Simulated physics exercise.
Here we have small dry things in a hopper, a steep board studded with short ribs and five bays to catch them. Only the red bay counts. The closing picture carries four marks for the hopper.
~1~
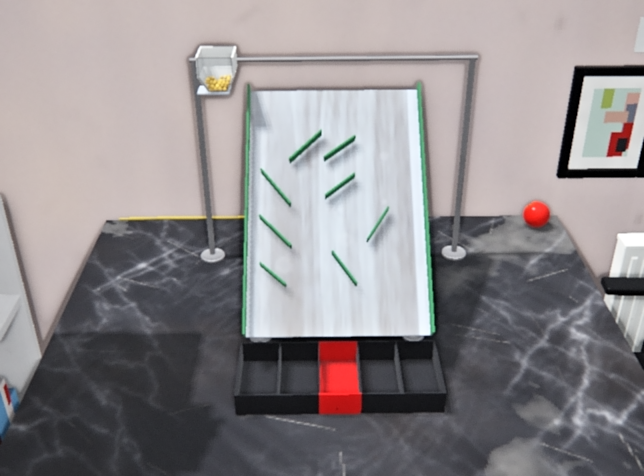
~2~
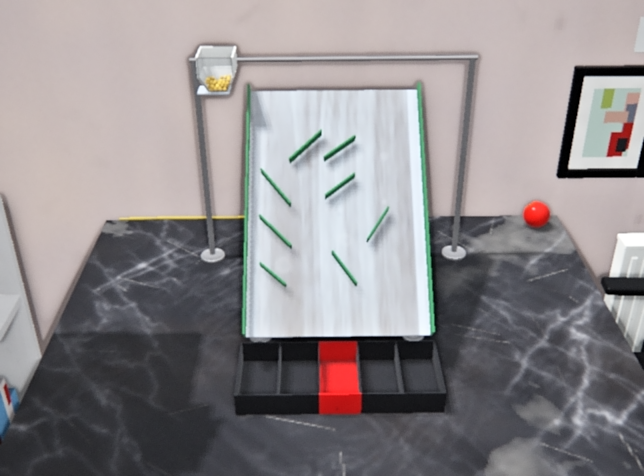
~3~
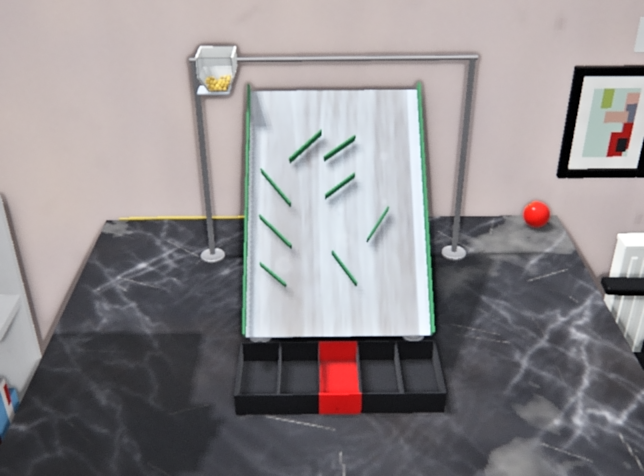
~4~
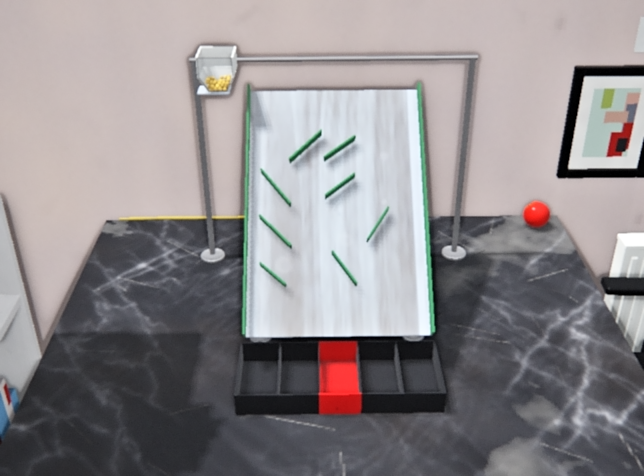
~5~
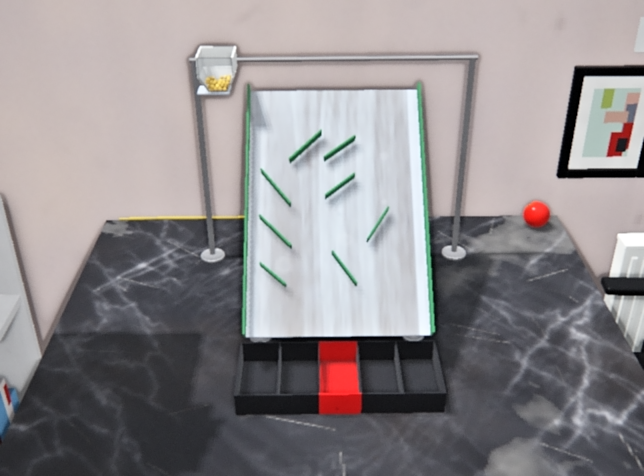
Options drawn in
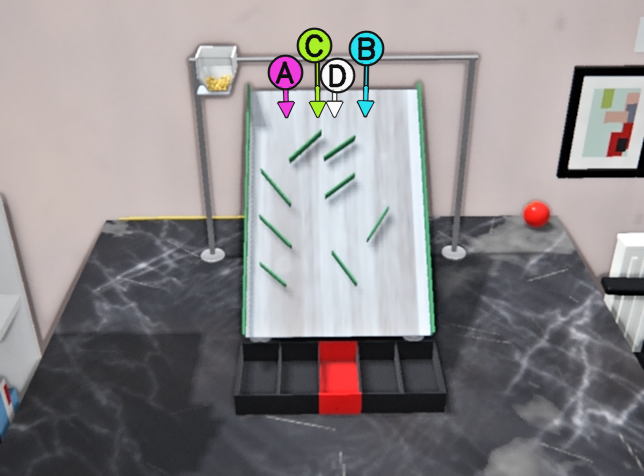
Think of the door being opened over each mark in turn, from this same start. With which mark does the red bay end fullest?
Go for A.
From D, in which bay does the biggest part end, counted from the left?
It is the second one.
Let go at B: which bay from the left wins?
The fourth.
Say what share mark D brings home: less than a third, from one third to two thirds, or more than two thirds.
Mark D gives less than a third.
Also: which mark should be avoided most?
B.
On the marked copy, mark A meets the board at (286, 111); mark B meets the board at (365, 110); mark C meets the board at (317, 111); mark D meets the board at (334, 111).
For mark A, the bulk in the red bay, close to a quarter in other bays.
For mark B, a small share in the red bay, all but a few in other bays, only a few held on the board.
For mark C, close to half in the red bay, close to a third in other bays, a small share held on the board.
For mark D, close to a quarter in the red bay, close to two thirds in other bays, a small share held on the board.
